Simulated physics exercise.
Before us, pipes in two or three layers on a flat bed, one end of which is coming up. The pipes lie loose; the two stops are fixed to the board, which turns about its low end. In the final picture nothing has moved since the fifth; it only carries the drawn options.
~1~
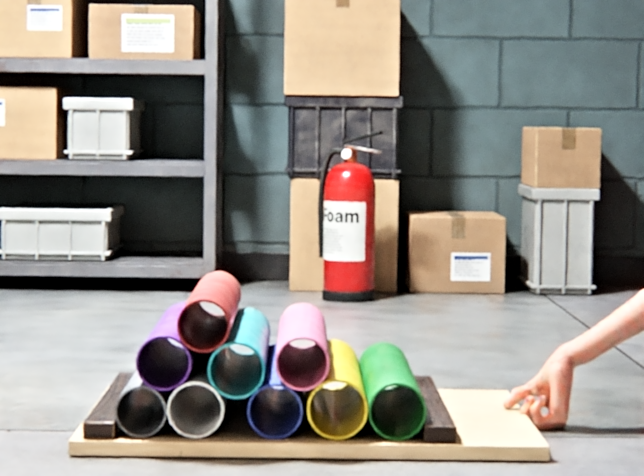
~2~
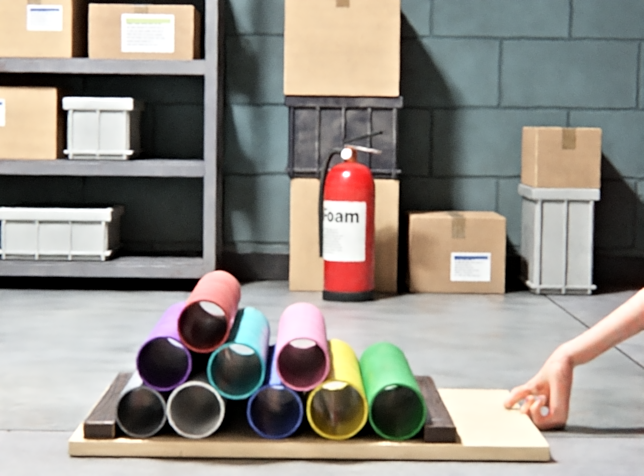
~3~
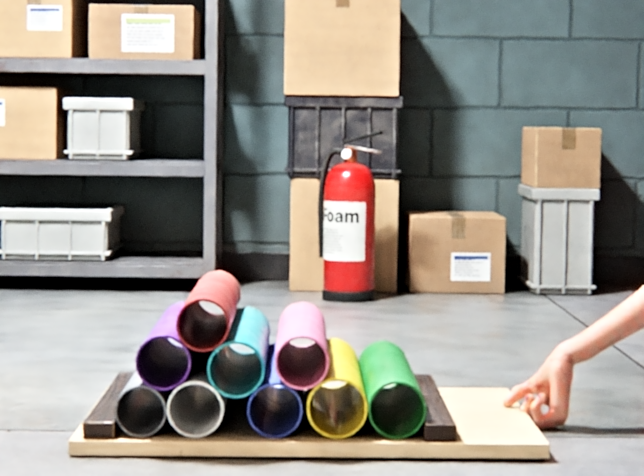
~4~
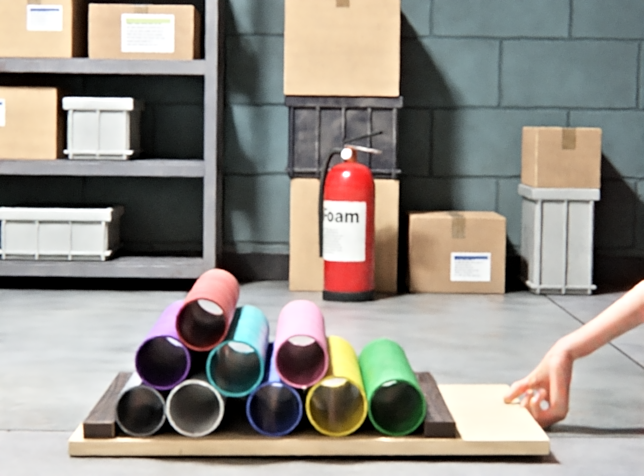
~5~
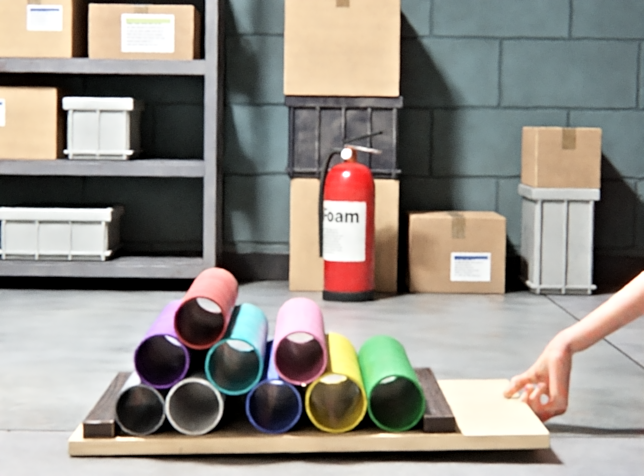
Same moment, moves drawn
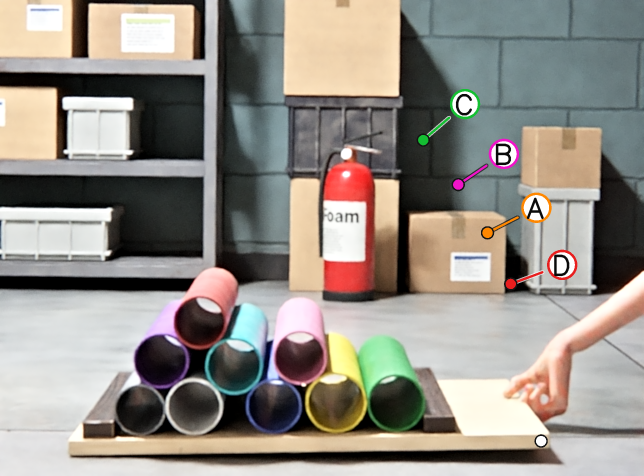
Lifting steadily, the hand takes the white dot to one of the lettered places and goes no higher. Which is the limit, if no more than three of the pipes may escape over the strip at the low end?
Mark D is as high as it can go.
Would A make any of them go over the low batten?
Yes, at A.
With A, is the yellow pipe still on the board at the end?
Yes, with A.
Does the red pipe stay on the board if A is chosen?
No, with A.
On the marked copy, A at (487, 233); B at (458, 185); C at (423, 140); D at (511, 284); the white dot at (541, 441).
With D. Early on, board at 19°.
Further on, board at 21°.
At the end, board at 21°, three over the low batten (turquoise, purple, red).
As for the rest, A four over the low batten (turquoise, purple, red, pink); B four over the low batten (turquoise, purple, red, pink); C four over the low batten (turquoise, purple, red, pink).
